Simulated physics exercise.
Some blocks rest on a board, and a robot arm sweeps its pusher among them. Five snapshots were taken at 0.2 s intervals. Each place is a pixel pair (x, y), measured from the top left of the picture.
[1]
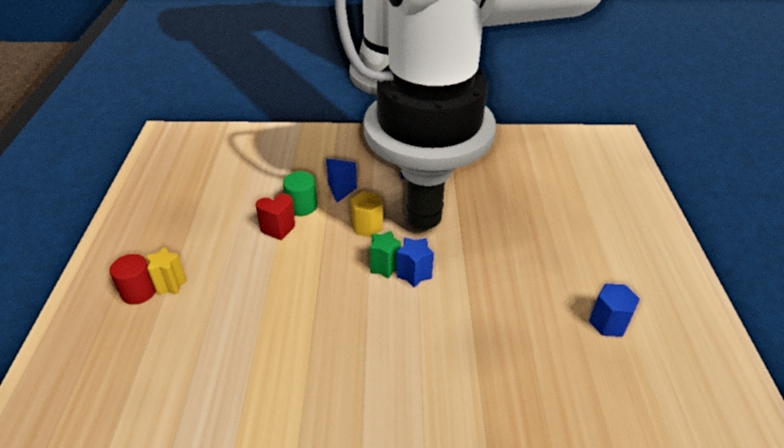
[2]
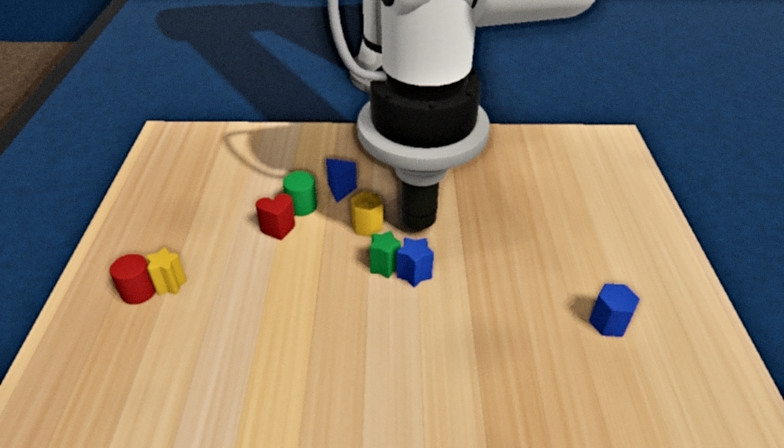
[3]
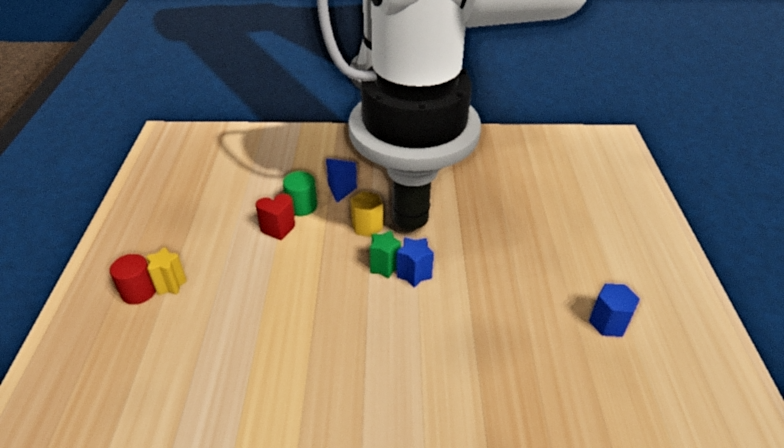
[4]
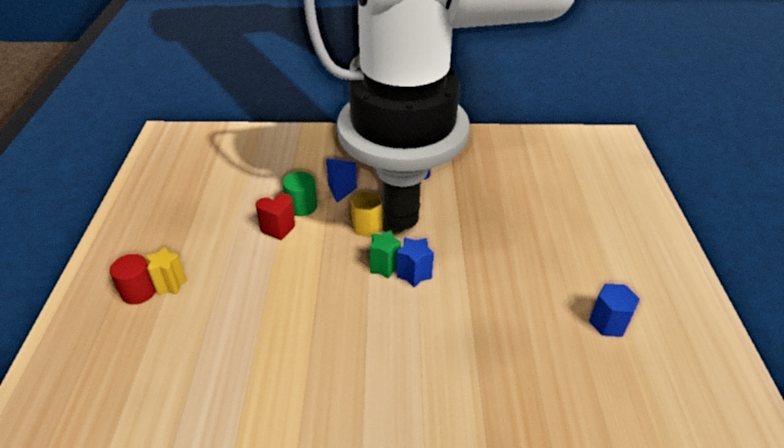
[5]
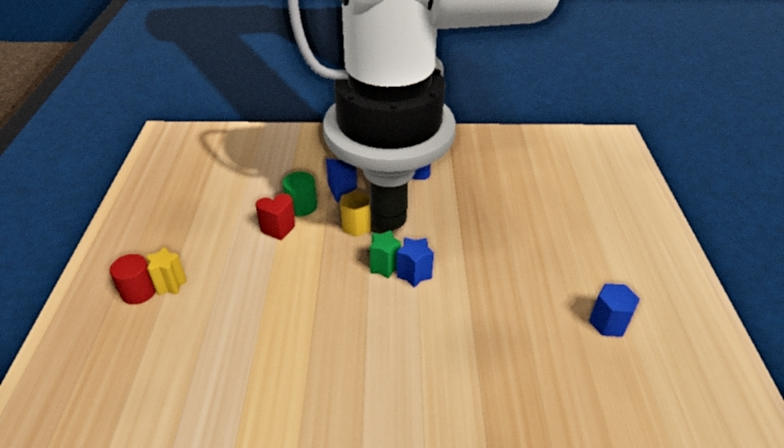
We see a robot arm above a wooden board scattered with colored blocks; its black pusher slides steadily left, then nudges the yellow hexagonal block slightly left toward the red heart-shaped one, while the other blocks stay still.
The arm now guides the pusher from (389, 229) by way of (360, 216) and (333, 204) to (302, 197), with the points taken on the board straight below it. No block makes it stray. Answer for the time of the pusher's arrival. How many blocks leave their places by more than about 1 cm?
My count: 3 or more.
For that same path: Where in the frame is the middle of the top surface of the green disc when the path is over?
The centre of its top will be at (266, 180).
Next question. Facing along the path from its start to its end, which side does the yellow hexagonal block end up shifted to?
It slides leftward.
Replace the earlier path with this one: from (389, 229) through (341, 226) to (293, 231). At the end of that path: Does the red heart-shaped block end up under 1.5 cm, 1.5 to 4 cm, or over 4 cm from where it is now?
It ends 1.5 to 4 cm from its spot.
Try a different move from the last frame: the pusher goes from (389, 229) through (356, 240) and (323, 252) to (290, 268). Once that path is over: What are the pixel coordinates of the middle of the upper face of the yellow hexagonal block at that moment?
My estimate: (325, 199).
On the path given first. One third of the way, pusher at (360, 206); yellow hexagonal block at (327, 195), turned 20° anticlockwise.
Two thirds of the way, pusher at (332, 194); blue triangular piece at (333, 161), turned 50° clockwise; yellow hexagonal block at (313, 197), turned 40° anticlockwise.
At the end, pusher at (301, 188); red heart-shaped block still; green disc at (266, 180); blue triangular piece at (329, 159), turned 75° clockwise; yellow hexagonal block at (313, 197), turned 40° anticlockwise.
